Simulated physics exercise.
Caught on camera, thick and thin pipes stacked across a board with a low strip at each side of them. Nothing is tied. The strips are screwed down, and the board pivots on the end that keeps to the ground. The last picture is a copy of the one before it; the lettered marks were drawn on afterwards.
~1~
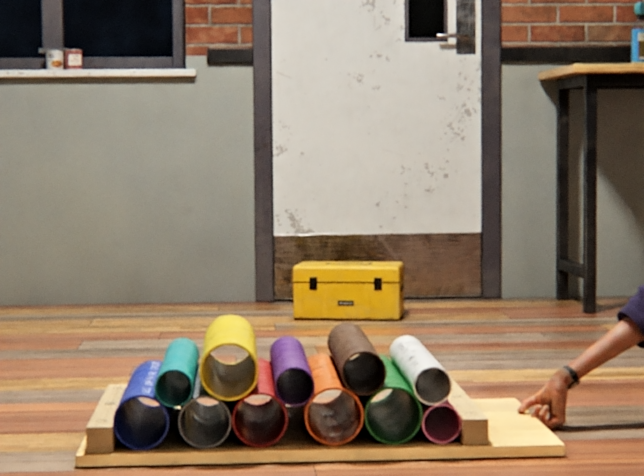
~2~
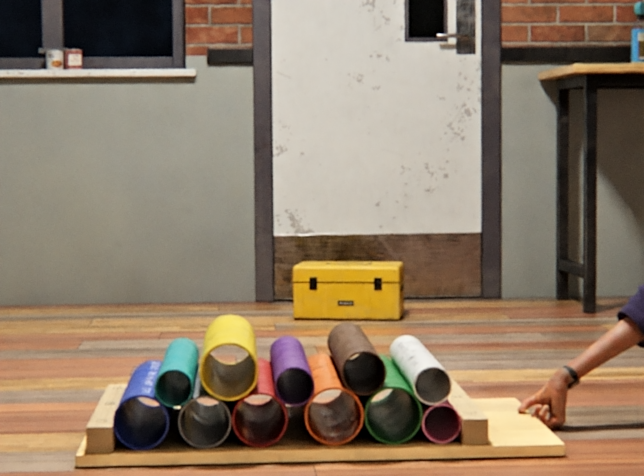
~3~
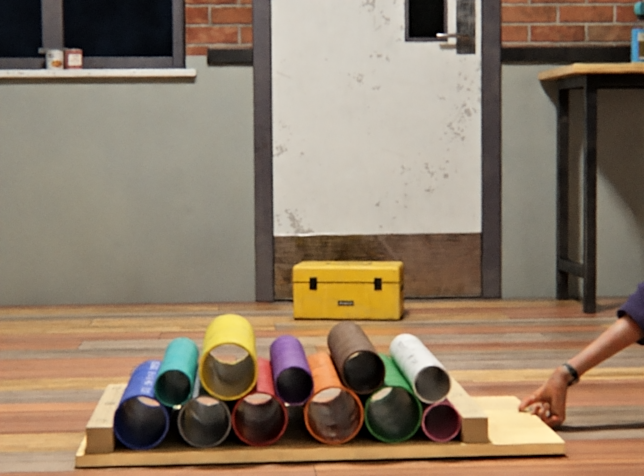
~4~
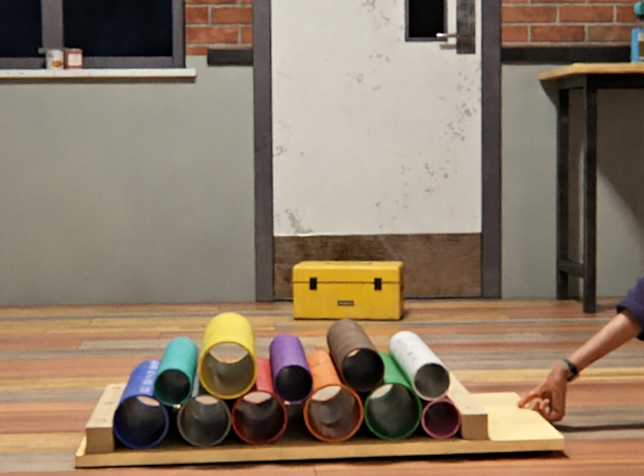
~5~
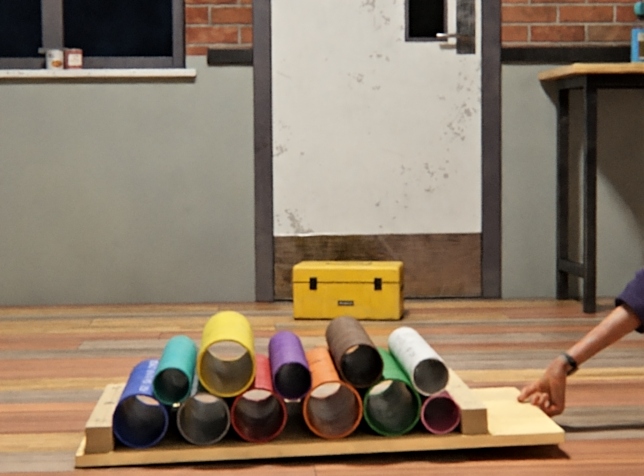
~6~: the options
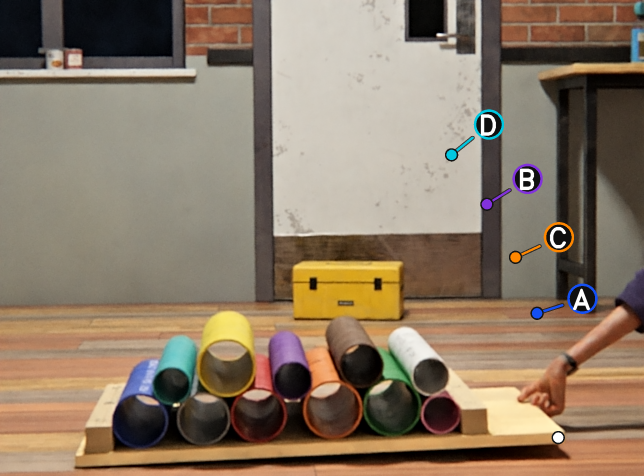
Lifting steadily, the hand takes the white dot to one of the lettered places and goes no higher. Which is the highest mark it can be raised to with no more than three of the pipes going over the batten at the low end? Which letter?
The last mark within the limit is B.
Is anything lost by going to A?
At A: No.
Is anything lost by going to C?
At C: No.
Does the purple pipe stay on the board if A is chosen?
The purple pipe: Yes.
On the copy, A at (537, 313); B at (487, 204); C at (516, 257); D at (452, 155); the white dot at (558, 437).
On B. First, board at 18°.
Then, board at 31°.
Finally, board at 31°, none over the low batten.
By contrast, A none over the low batten; C none over the low batten; D four over the low batten (turquoise, yellow, purple, brown).
